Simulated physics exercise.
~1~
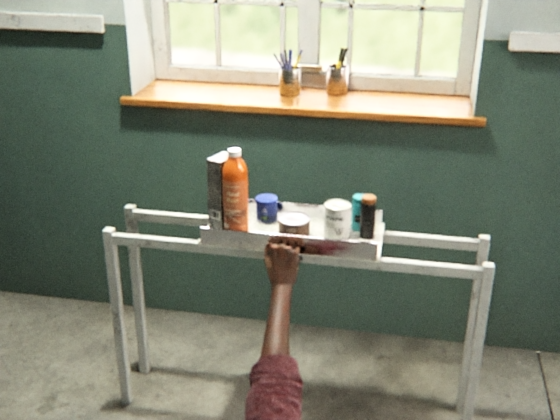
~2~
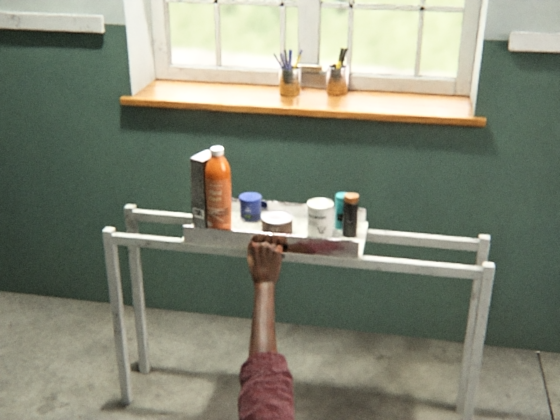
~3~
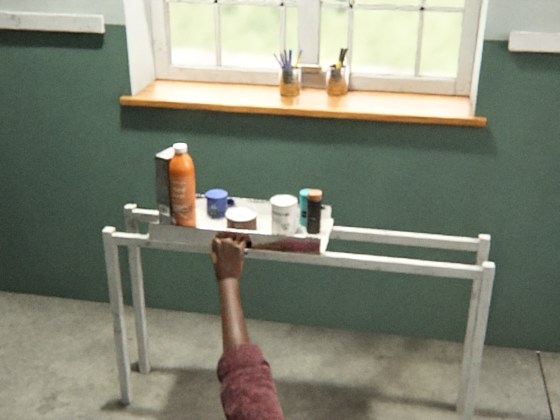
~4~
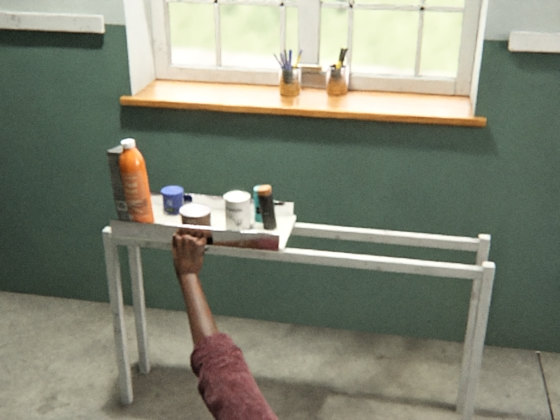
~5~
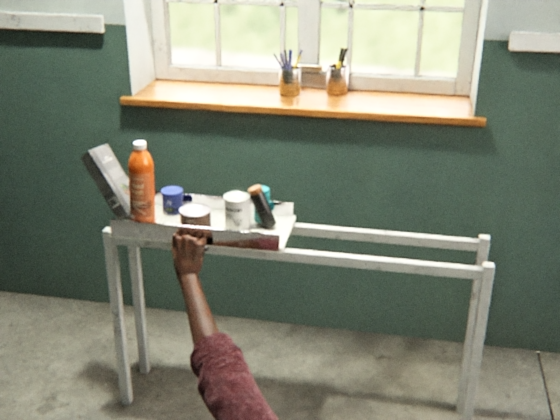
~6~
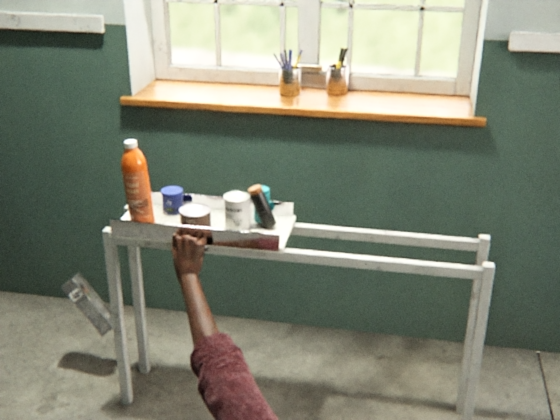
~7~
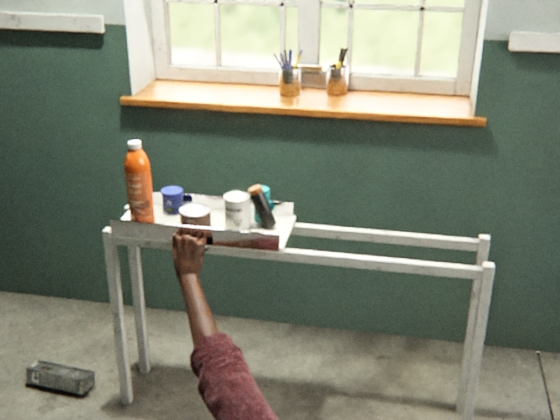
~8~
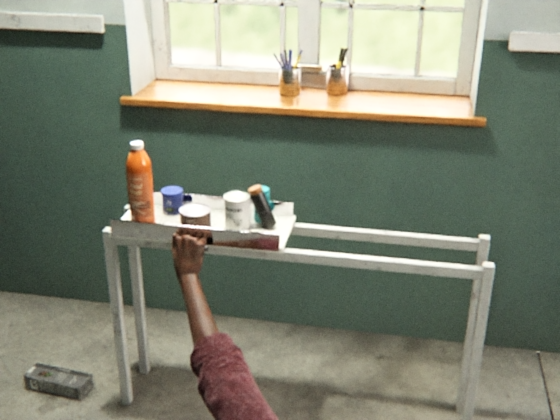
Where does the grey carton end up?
It ends up lying on its side on the floor, to the left of the white frame, after tipping off the left end of the tray.
